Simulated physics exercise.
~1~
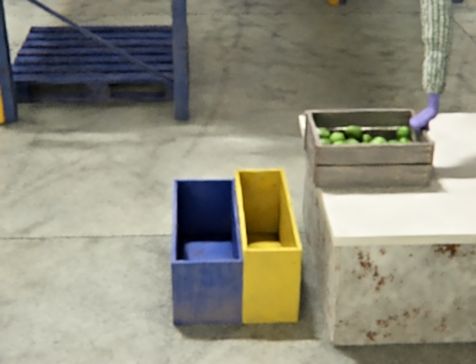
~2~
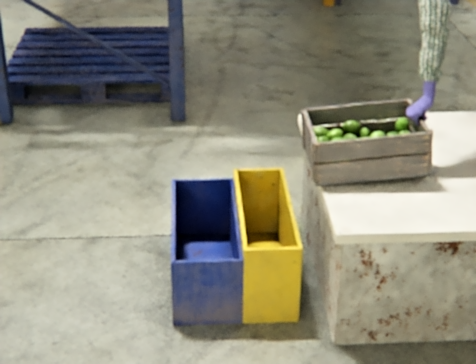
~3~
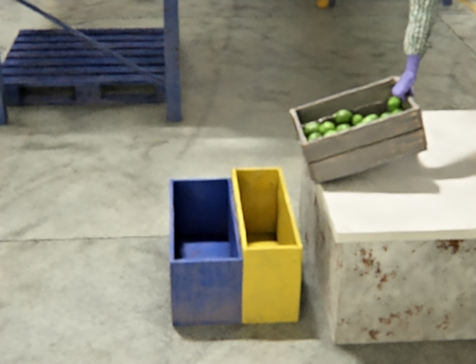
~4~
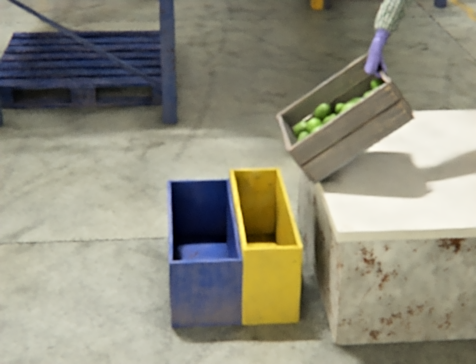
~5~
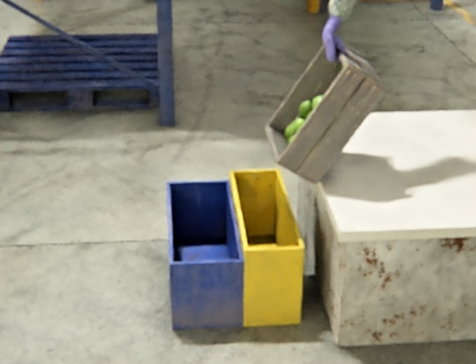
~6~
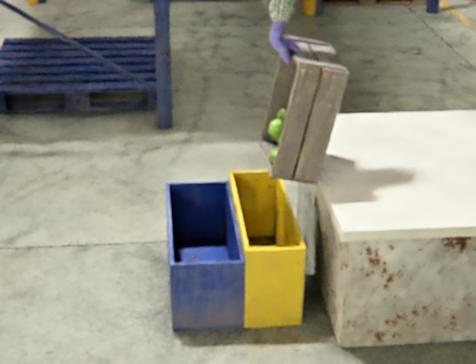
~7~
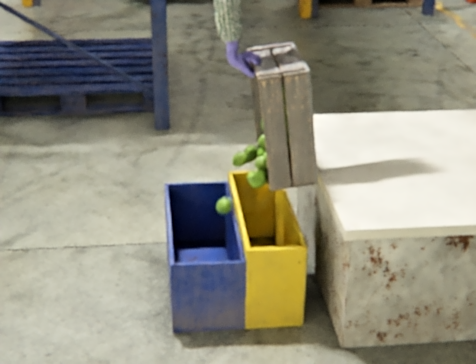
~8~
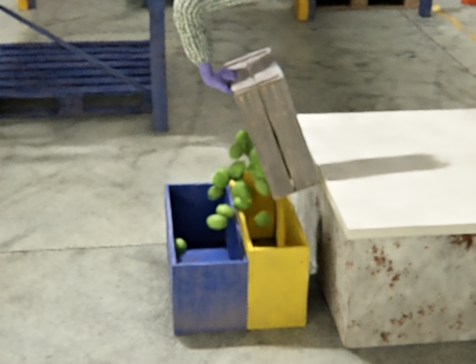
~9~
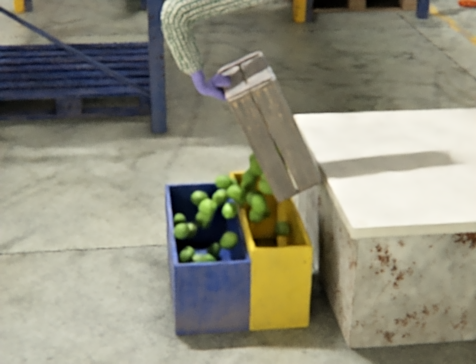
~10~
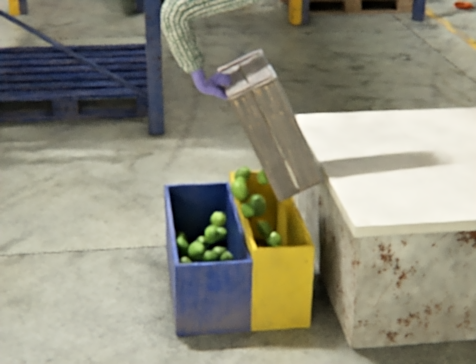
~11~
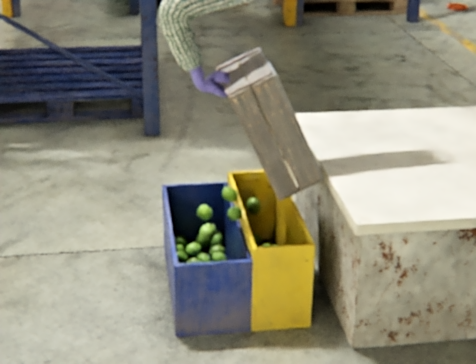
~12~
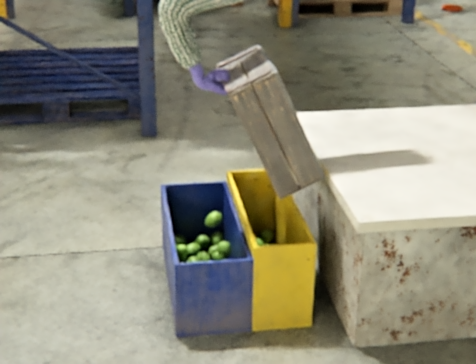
A gloved hand in a knitted sleeve grips a grey wooden crate of green limes on a pale, worn bench at the right, seen from above on a concrete warehouse floor. A yellow tub stands beside the bench, with a blue bin just beyond it to the left and blue racking behind. The hand tips the crate leftward over the bench's edge, steeper and steeper, until limes begin to tumble out. They pour down in a loose stream, some into the yellow tub but more into the blue bin. The crate stays tilted as the last ones drop, leaving the bigger heap in the blue bin.
